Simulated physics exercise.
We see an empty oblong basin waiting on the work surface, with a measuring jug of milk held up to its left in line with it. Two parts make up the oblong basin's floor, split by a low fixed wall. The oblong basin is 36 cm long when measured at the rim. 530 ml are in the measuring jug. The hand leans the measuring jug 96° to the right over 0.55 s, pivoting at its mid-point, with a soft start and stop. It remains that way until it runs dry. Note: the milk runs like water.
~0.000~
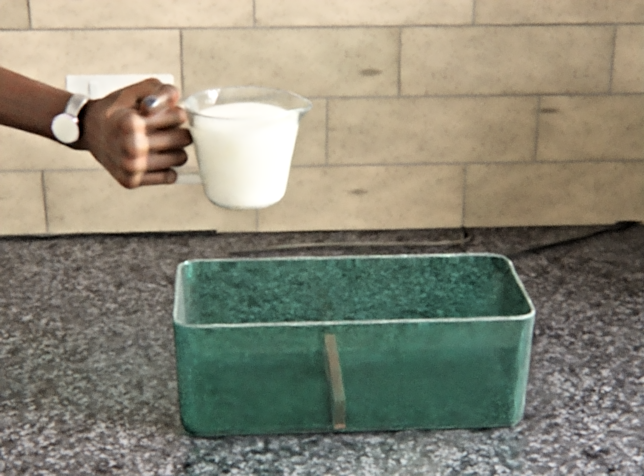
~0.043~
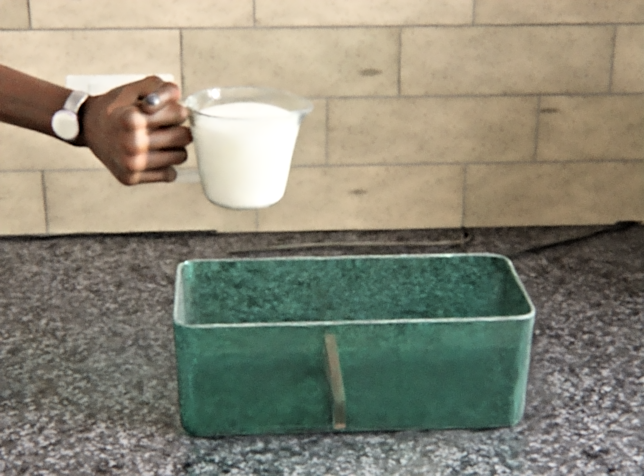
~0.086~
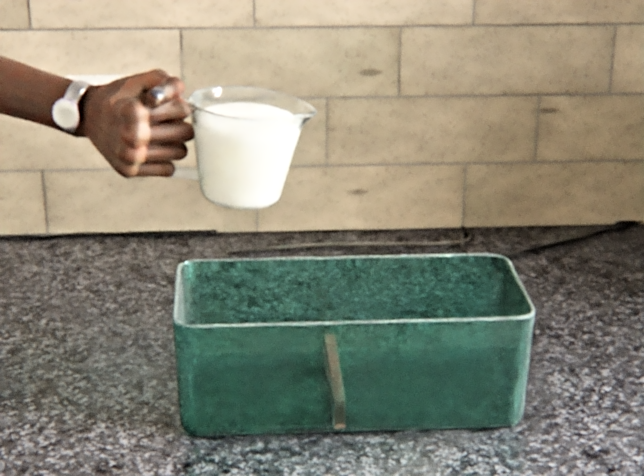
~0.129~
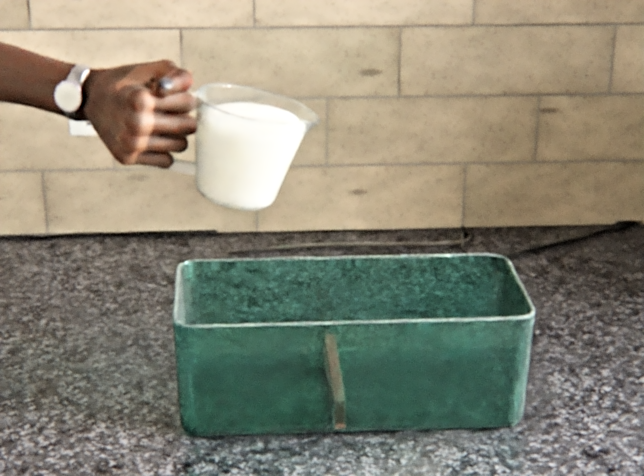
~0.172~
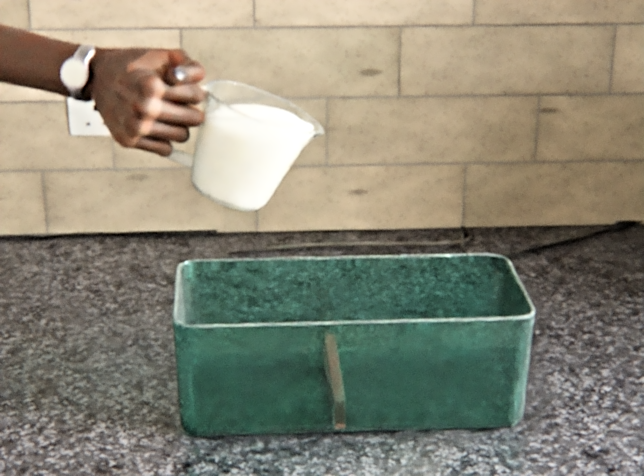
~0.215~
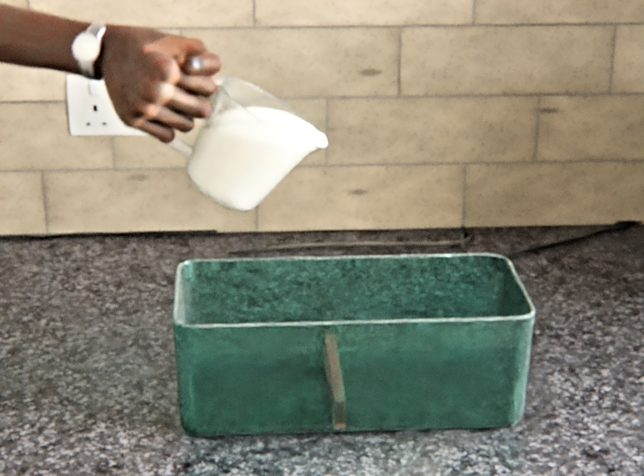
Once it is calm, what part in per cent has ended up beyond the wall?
About 90 per cent ends up there.
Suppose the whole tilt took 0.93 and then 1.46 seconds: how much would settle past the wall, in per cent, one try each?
Near 90 in a hundred on the first go and near 95 in a hundred on the second.
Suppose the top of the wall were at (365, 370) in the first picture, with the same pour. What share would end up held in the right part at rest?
Roughly 70 %.
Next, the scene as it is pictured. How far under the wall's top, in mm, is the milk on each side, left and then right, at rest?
The left side gives some 32 mm, the right side some 18 mm.
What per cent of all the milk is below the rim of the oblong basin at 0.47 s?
Fraction in basin: Approx. 20%.
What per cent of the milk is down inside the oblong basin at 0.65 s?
The share is close to 74 percent.
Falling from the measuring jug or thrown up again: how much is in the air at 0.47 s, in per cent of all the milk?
I'd say close to 36 per cent.
By 0.47 s the tilt is 91° and 44 per cent is still to pour, 0 is left of the wall and 20 right of it.
By 0.65 s the tilt is 96° and 9 per cent is still to pour, 4 is left of the wall and 71 right of it.
By 0.84 s the tilt is 96° and 1 per cent is still to pour, 8 is left of the wall and 88 right of it.
By 1.05 s the tilt is 96° and 0 per cent is still to pour, 9 is left of the wall and 90 right of it.
At rest 9 per cent lies left of the wall, 90 right of it and 1 outside.
